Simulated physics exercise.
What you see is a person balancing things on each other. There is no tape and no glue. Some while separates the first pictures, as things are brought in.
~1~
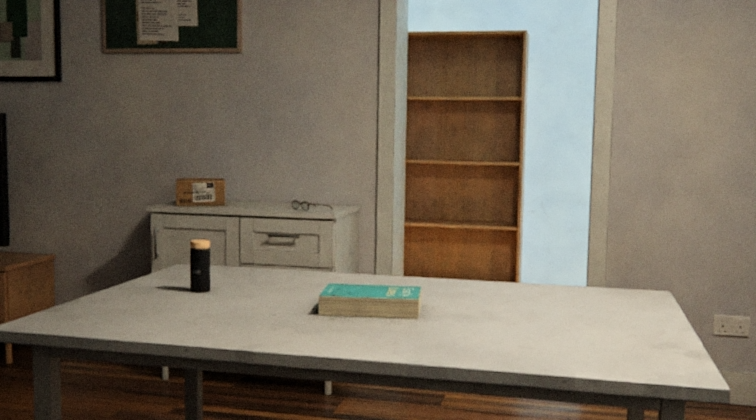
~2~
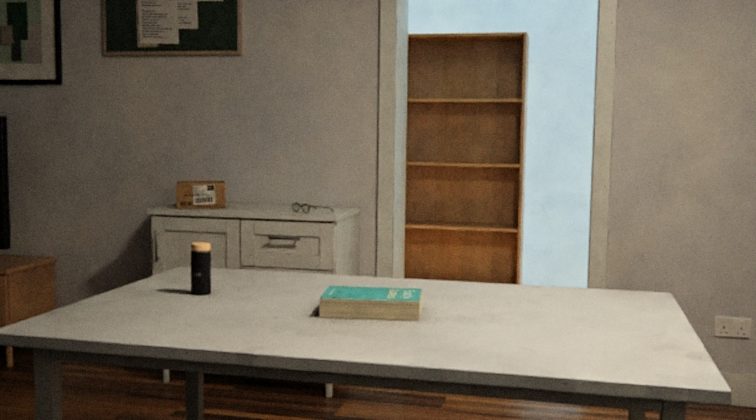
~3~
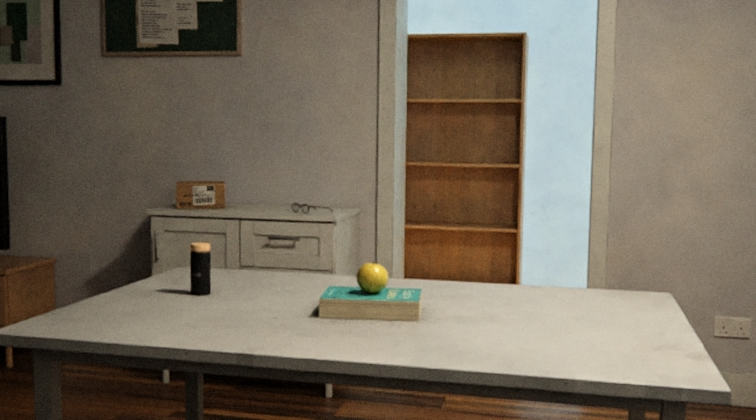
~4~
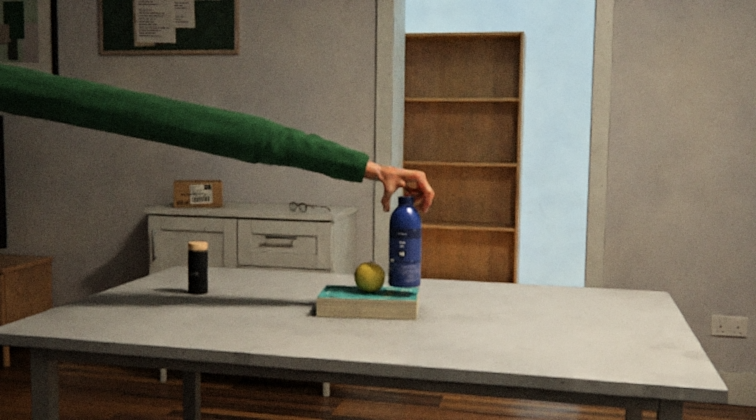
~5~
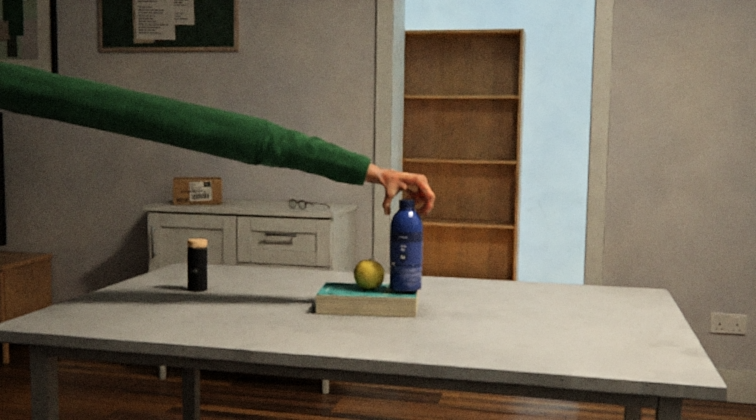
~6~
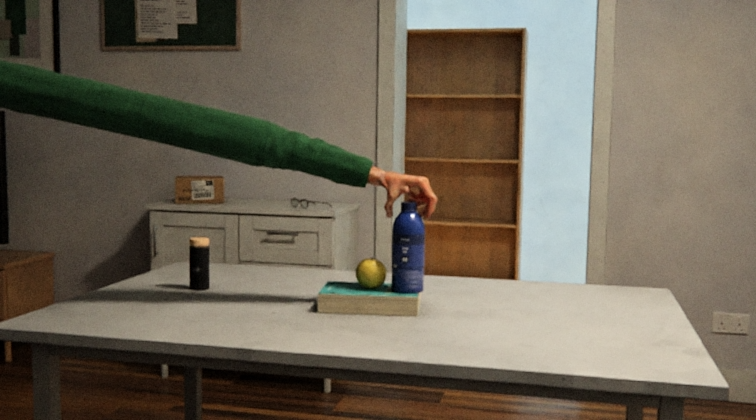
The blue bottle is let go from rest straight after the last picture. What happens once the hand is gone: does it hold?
Watch - nothing tips or drops.
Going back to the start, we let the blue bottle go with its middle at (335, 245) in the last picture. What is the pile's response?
Result: Pile standing.
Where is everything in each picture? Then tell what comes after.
The last thing is not in view yet; black shaker (200, 266), in the first frame.
The last thing is not in view yet, in the second frame.
The last thing is not in view yet; turquoise book (372, 303), in the third frame.
Coming down; blue bottle (405, 241); black shaker (198, 268), in the fourth frame.
Coming down; blue bottle (406, 245); yellow apple (369, 274), in the fifth frame.
In place under the hand; blue bottle (408, 247); turquoise book (371, 298), in the sixth frame.
Then, 0.60 s on from there, no change.
Then, 1.50 s on from there, blue bottle resting near (408, 247).
In the end, all 4 unmoved. At the end, from the last picture's camera, blue bottle near (408, 247). The pile holds.
